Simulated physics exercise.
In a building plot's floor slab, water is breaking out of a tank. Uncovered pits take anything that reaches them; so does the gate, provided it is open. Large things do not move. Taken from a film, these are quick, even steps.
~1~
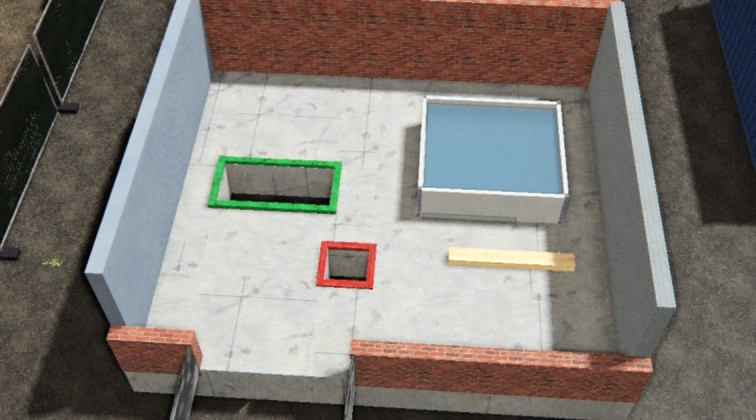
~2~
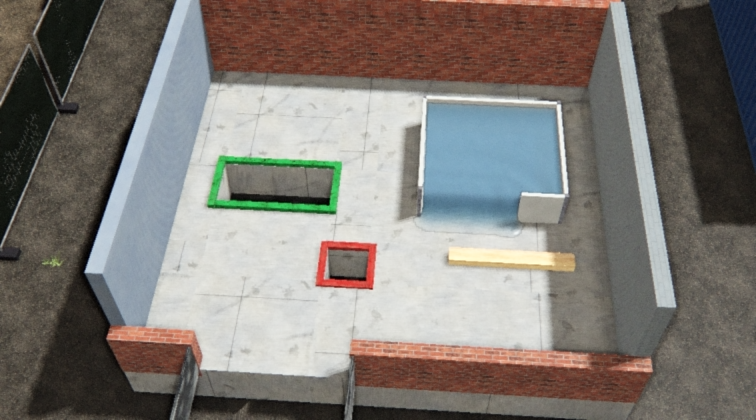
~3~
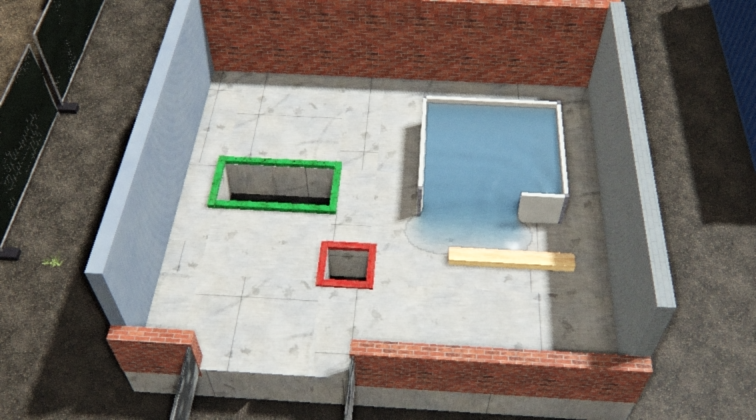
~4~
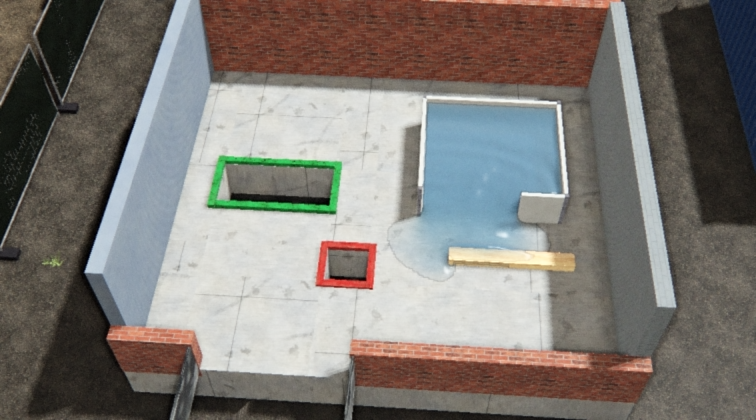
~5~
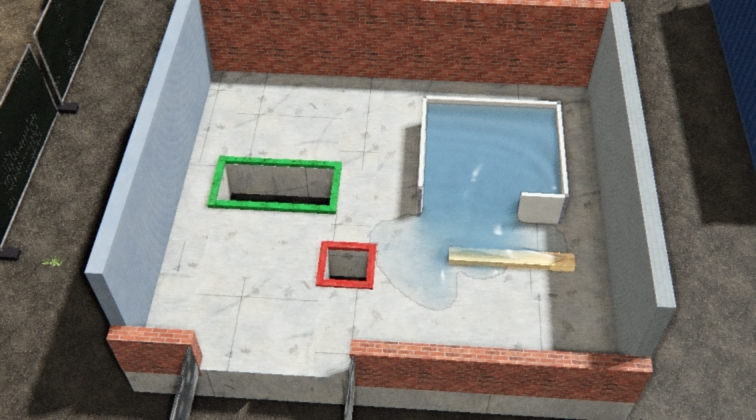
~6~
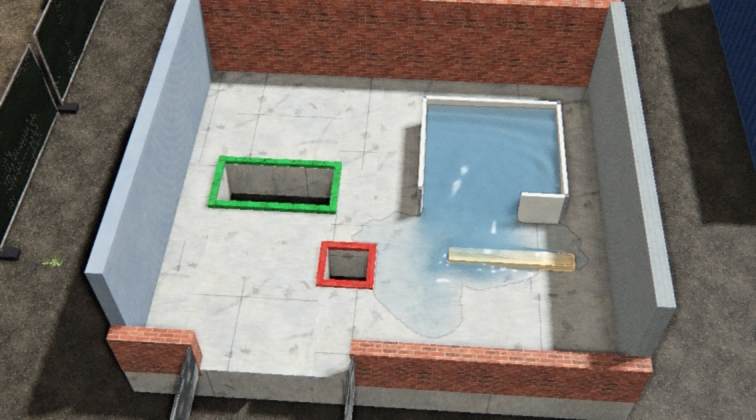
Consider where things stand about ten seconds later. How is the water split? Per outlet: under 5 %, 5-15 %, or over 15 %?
Outlets: Gate - over 15 %; green pit - under 5 %; red pit - 5-15 %.
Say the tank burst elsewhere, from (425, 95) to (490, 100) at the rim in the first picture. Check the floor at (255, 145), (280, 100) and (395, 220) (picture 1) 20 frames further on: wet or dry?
The first would be drenched, the second drenched and the third still unwetted.
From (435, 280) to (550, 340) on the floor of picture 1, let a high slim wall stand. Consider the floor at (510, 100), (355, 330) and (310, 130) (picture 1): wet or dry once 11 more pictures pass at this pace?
As the points were listed, they come out free from flooding, taken by the flood, and finally free from flooding.
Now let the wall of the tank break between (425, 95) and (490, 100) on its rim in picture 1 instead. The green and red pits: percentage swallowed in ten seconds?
Green: 4 percent; red: 0 percent.
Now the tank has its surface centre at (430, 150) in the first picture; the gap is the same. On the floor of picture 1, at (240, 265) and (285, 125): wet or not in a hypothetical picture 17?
Going point by point, I get drenched then high and dry.
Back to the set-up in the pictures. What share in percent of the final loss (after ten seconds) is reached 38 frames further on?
My figure: 70 percent.
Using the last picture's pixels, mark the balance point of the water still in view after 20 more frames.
About (474, 247) in the last view.
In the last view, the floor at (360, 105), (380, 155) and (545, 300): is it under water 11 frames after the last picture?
Point by point: Unwetted; unwetted; swamped.
A moment on, water covers 30 % of the floor; the gate 0 %, the green pit 0 %, the red pit 0 %.
Next, water covers 35 % of the floor; the gate 2 %, the green pit 0 %, the red pit 3 %.
Then, water covers 45 % of the floor; the gate 9 %, the green pit 0 %, the red pit 6 %.
Later, water covers 60 % of the floor; the gate 15 %, the green pit 0 %, the red pit 9 %.
In the end, water covers 85 % of the floor; the gate 21 %, the green pit 0 %, the red pit 12 %.
